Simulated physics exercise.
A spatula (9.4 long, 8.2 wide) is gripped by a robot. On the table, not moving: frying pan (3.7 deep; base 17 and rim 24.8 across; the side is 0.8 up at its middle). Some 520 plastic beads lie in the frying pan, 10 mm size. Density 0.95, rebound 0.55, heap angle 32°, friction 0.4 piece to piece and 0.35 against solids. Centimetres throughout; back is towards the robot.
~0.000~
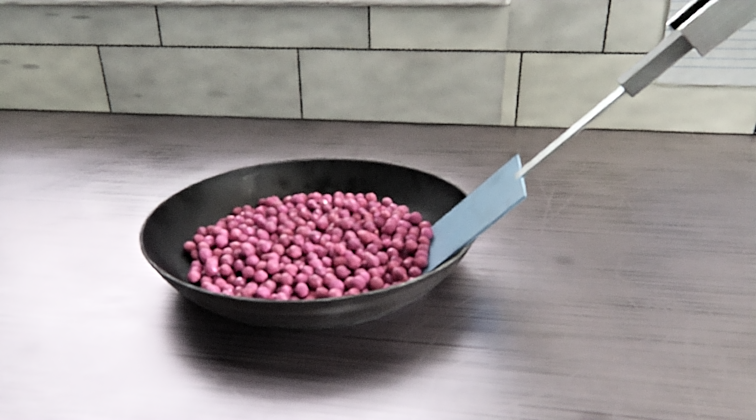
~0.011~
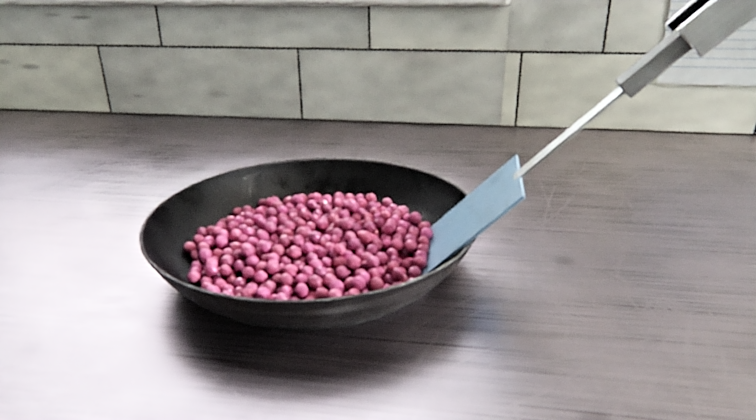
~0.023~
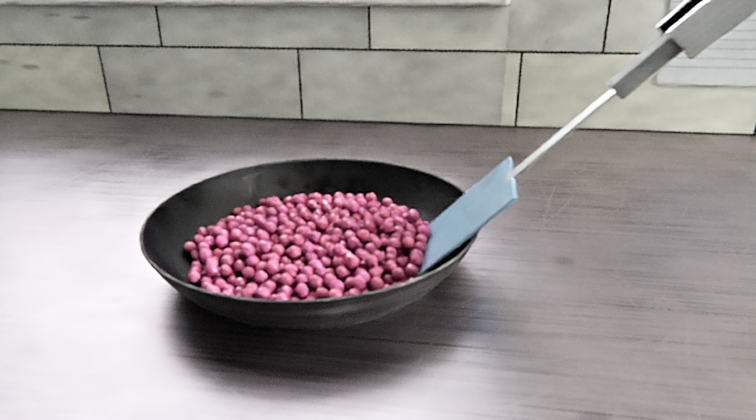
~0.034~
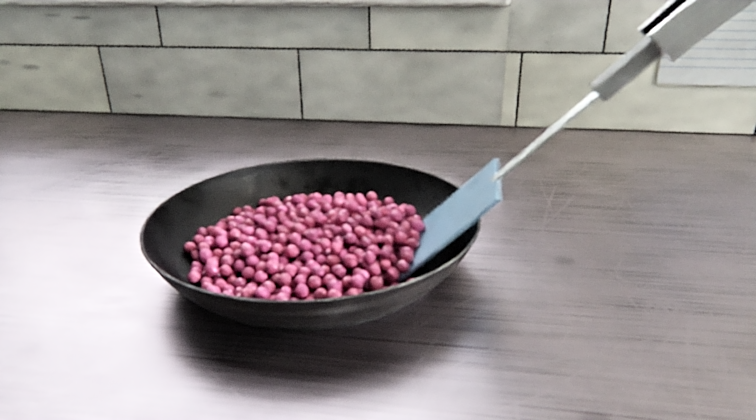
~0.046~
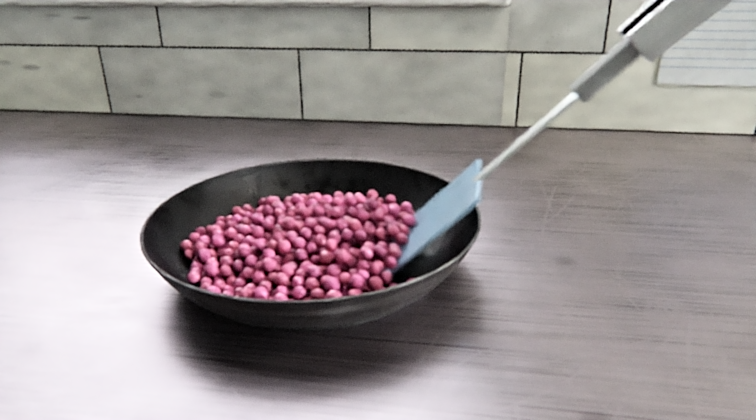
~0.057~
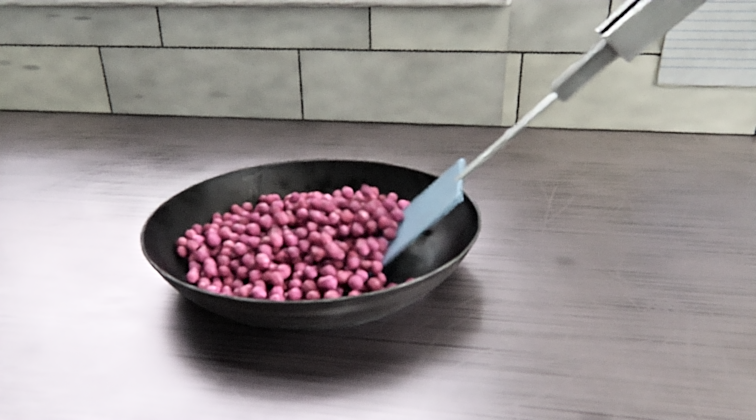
A blue spatula, gripped by a robot at the upper right, rests almost still against the right side of a black frying pan full of pink beads. It then slides left into the pan, pushing the beads into a slightly taller heap and baring dark pan behind it.
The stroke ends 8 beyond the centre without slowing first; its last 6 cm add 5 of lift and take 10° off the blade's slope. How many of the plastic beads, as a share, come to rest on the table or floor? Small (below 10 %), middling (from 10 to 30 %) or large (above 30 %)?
A middling share, from 10 to 30 %, ends on the table or floor.
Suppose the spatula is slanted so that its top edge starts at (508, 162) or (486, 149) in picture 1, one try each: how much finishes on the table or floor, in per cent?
Some 15 and 15 per cent.
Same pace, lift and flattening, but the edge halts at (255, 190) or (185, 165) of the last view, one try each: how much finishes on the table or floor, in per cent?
Some 10 and 25 per cent.
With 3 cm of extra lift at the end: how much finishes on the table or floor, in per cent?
About 20 per cent.
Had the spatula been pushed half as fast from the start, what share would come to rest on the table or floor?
In that case some 5 per cent.
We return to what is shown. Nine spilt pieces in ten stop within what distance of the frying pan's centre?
Some 95 cm.
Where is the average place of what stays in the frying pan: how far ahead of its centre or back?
Roughly 4.0 cm ahead.
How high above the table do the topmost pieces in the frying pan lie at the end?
Some 4.0 cm.
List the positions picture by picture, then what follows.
Spatula top edge at (522, 174), sloping 46°; upper third of the load around (317, 238), from x 190 to 425, top at y 195; 519 in the frying pan, in the first picture.
Spatula top edge at (520, 174), sloping 46°; upper third of the load around (321, 238), from x 190 to 425, top at y 195, in the second picture.
Spatula top edge at (513, 176), sloping 46°; upper third of the load around (325, 236), from x 190 to 425, top at y 195, in the third picture.
Spatula top edge at (498, 177), sloping 46°; upper third of the load around (333, 235), from x 190 to 425, top at y 195, in the fourth picture.
Spatula top edge at (480, 178), sloping 46°; upper third of the load around (331, 231), from x 185 to 425, top at y 195, in the fifth picture.
Spatula top edge at (462, 177), sloping 46°; upper third of the load around (328, 230), from x 180 to 425, top at y 190; 519 in the frying pan, in the sixth picture.
By 0.09 s, sloping 46°, highest piece 7 above the table; 519 in the frying pan.
By 0.13 s, sloping 43°, highest piece 9 above the table; 518 in the frying pan, 1 on the blade or in flight.
By 0.35 s, sloping 36°, highest piece 13 above the table; 432 in the frying pan, 80 on the table or floor, 7 on the blade or in flight.
By 1.40 s, sloping 36°, highest piece 4 above the table; 430 in the frying pan, 89 on the table or floor.
Final count, 430 in the frying pan, 89 on the table or floor. That is 17 % on the table or floor.
